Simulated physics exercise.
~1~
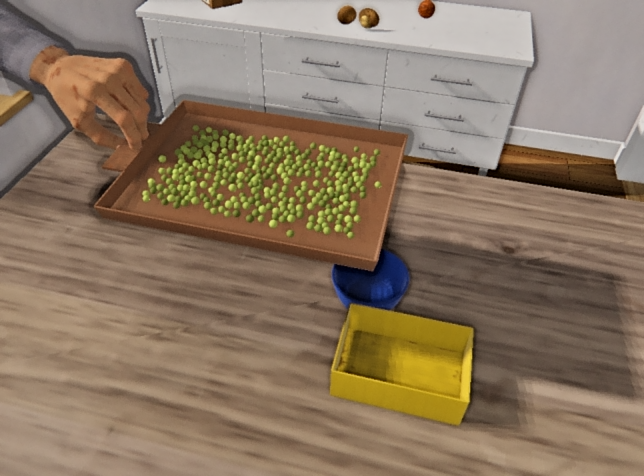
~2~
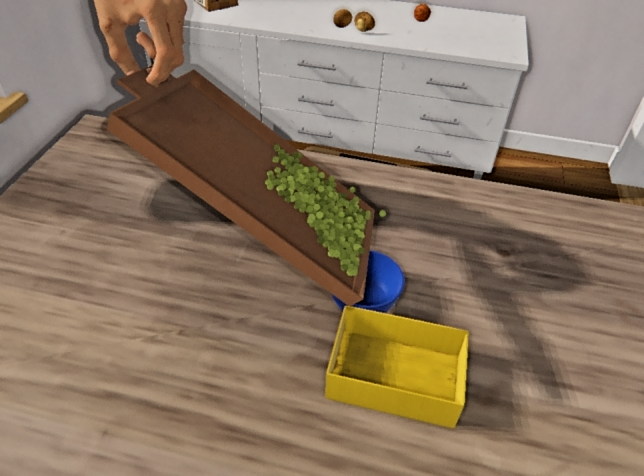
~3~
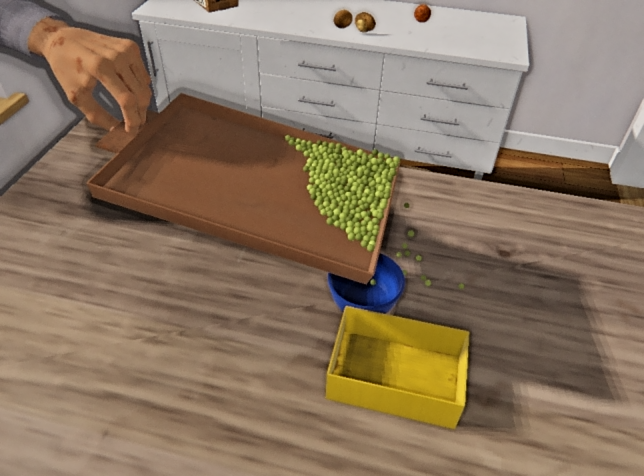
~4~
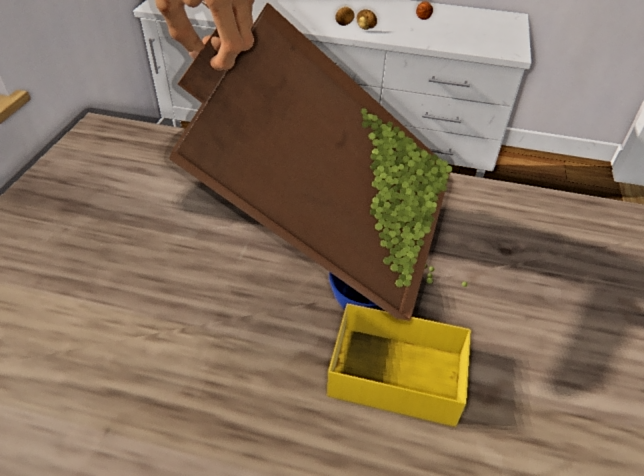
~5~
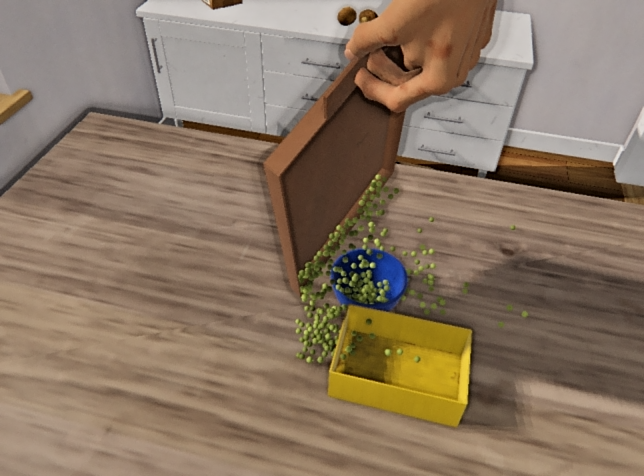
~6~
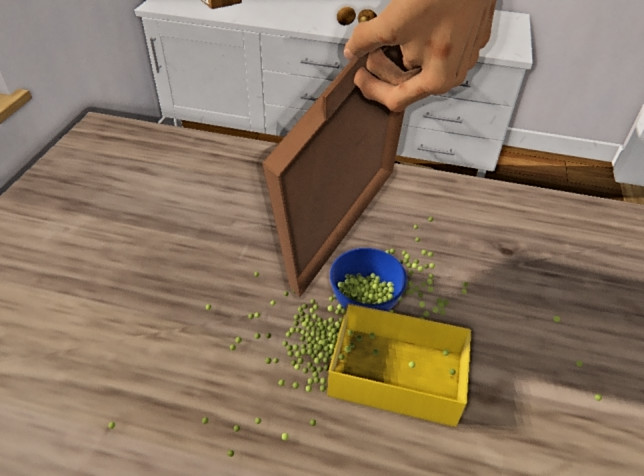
On a wooden tabletop, a hand tilts a brown tray, levels it, then tips it steeply, scattering peas around a partly filled blue bowl.
